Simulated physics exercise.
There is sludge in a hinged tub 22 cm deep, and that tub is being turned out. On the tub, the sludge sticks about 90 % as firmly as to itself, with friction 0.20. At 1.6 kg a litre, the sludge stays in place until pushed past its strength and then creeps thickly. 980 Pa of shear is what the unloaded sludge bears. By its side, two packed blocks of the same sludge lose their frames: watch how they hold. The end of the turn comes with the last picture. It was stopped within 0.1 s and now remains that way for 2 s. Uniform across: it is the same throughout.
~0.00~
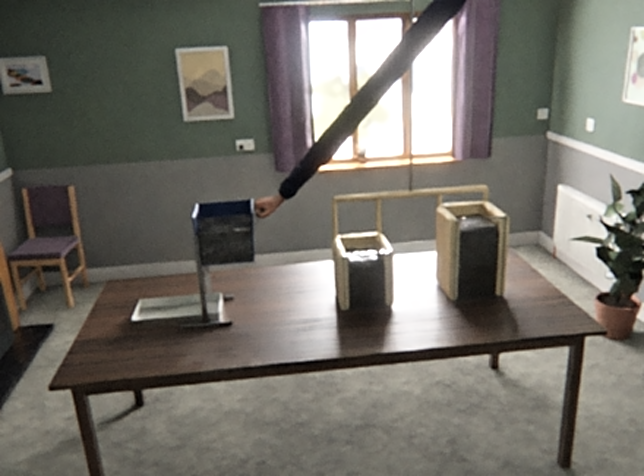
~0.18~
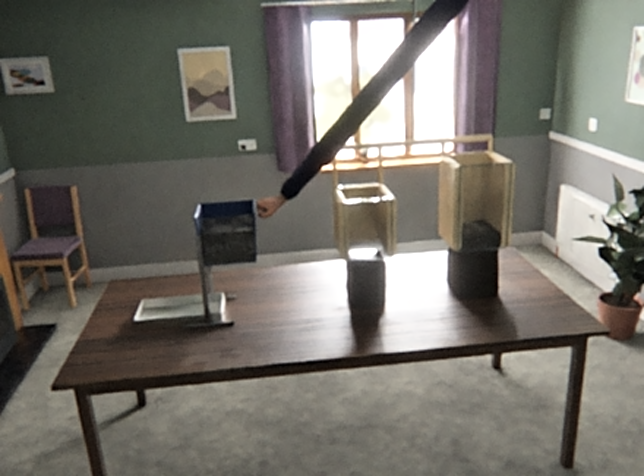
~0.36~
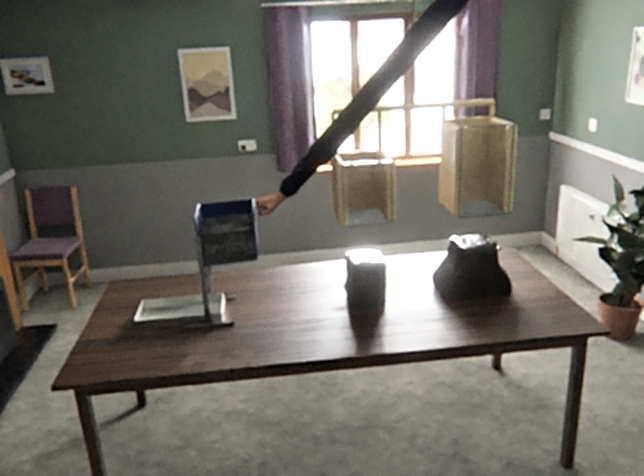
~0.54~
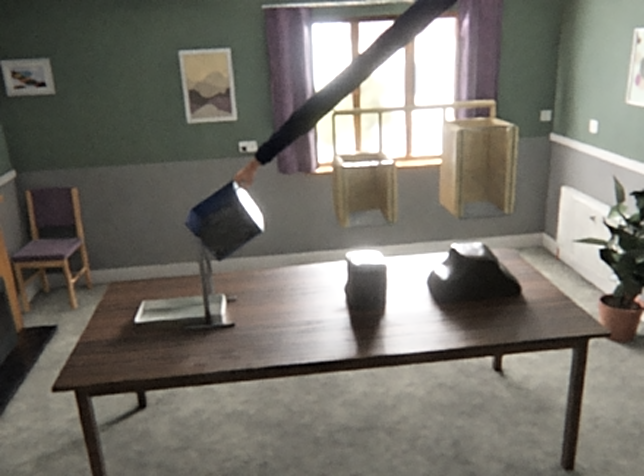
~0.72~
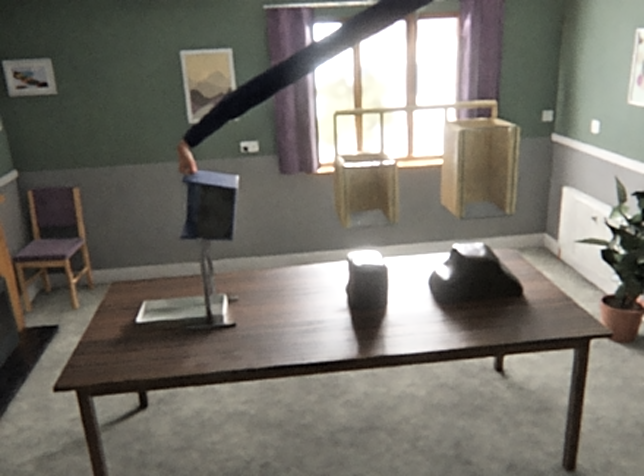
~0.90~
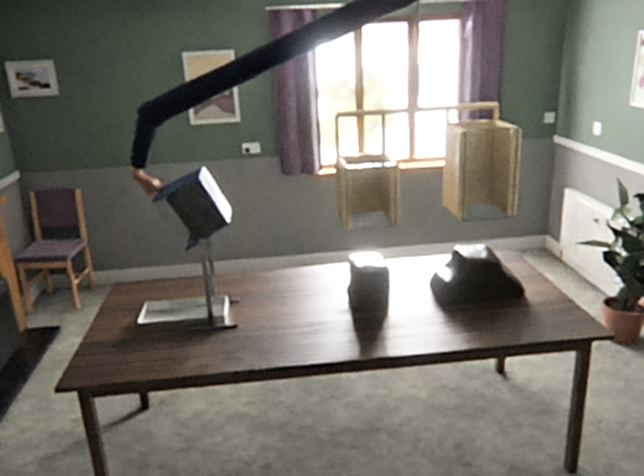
In a green and grey room, a wooden frame lifts off two dark blocks on a table and the larger one slumps into a low mound, then a dark-sleeved arm turns a blue tub over leftward on its stand.
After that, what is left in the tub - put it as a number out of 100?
It works out at about 0 in every hundred.
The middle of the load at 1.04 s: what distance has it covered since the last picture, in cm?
It has gone close to 8 cm.
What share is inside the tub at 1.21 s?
Near 30 %.
By 1.04 s, the tub is at 116 degrees and holds 85 %.
By 1.21 s, the tub is at 116 degrees and holds 29 %.
By 1.38 s, the tub is at 116 degrees and holds 6 %.
By 1.55 s, the tub is at 116 degrees and holds 0 %.
By 2.90 s, at the end, the tub is at 116 degrees and holds 0 %.
